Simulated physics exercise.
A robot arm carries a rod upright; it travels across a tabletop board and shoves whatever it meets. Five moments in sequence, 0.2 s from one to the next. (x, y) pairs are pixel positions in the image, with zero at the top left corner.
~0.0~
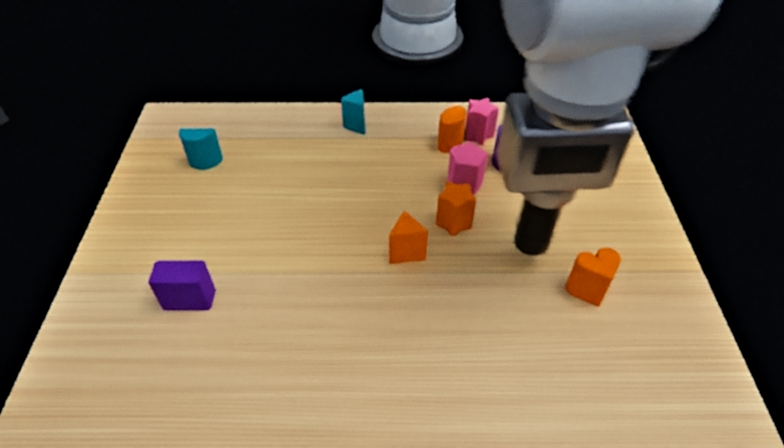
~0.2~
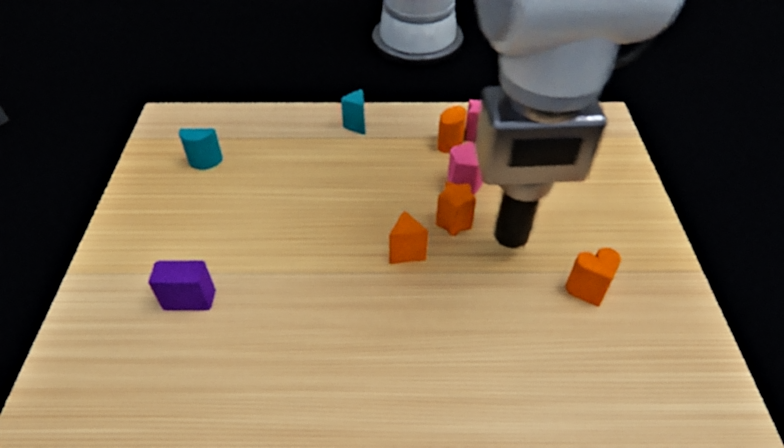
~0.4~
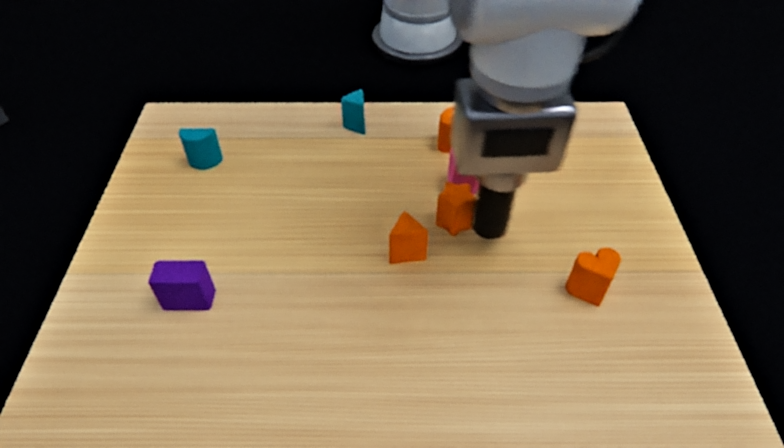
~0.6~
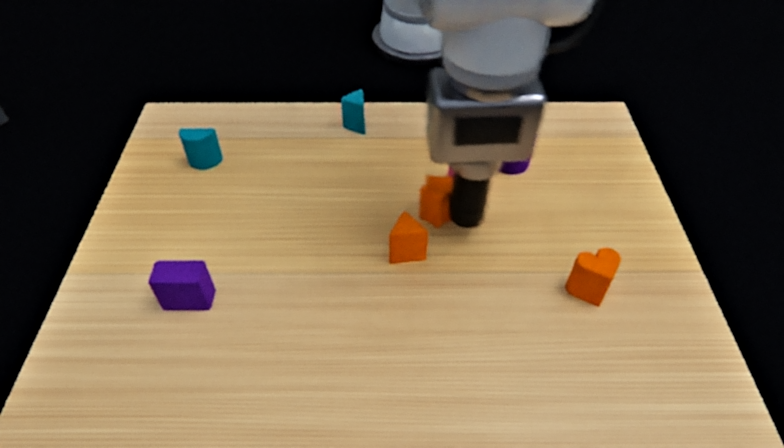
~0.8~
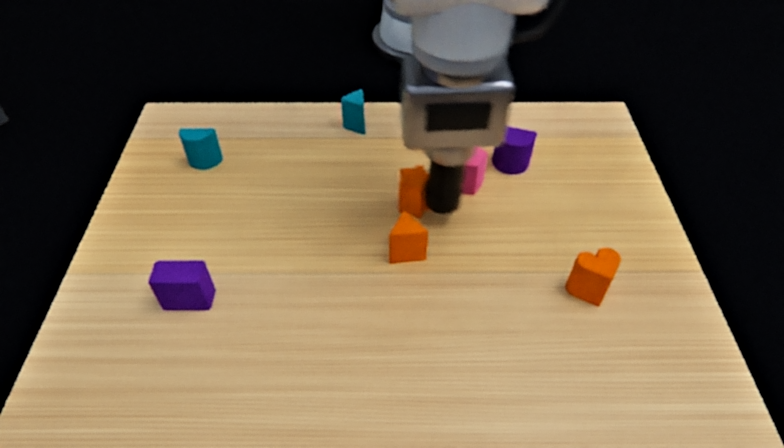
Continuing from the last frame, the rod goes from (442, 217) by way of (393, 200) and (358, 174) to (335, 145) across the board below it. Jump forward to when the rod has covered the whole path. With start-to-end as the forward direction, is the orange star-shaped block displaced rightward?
No, that is not how it ends up.
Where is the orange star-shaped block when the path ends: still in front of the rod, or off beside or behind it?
It is no longer ahead.
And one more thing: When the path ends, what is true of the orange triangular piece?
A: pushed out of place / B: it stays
B - it stays.
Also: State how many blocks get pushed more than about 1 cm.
That's one.
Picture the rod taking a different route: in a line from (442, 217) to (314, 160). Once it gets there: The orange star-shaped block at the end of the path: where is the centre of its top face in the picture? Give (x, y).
It is going to be at (287, 121).
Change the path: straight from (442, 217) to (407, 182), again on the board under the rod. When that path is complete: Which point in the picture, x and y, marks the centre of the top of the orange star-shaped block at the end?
I expect it at (379, 158).
What follows on the original path. One third of the way, rod (393, 186); orange star-shaped block (367, 159).
Two thirds of the way, rod (357, 160); orange star-shaped block (330, 136), turned 15° anticlockwise.
At the end, rod (334, 131); turquoise triangular piece unmoved; orange triangular piece unmoved; orange star-shaped block (304, 121), turned 60° anticlockwise.
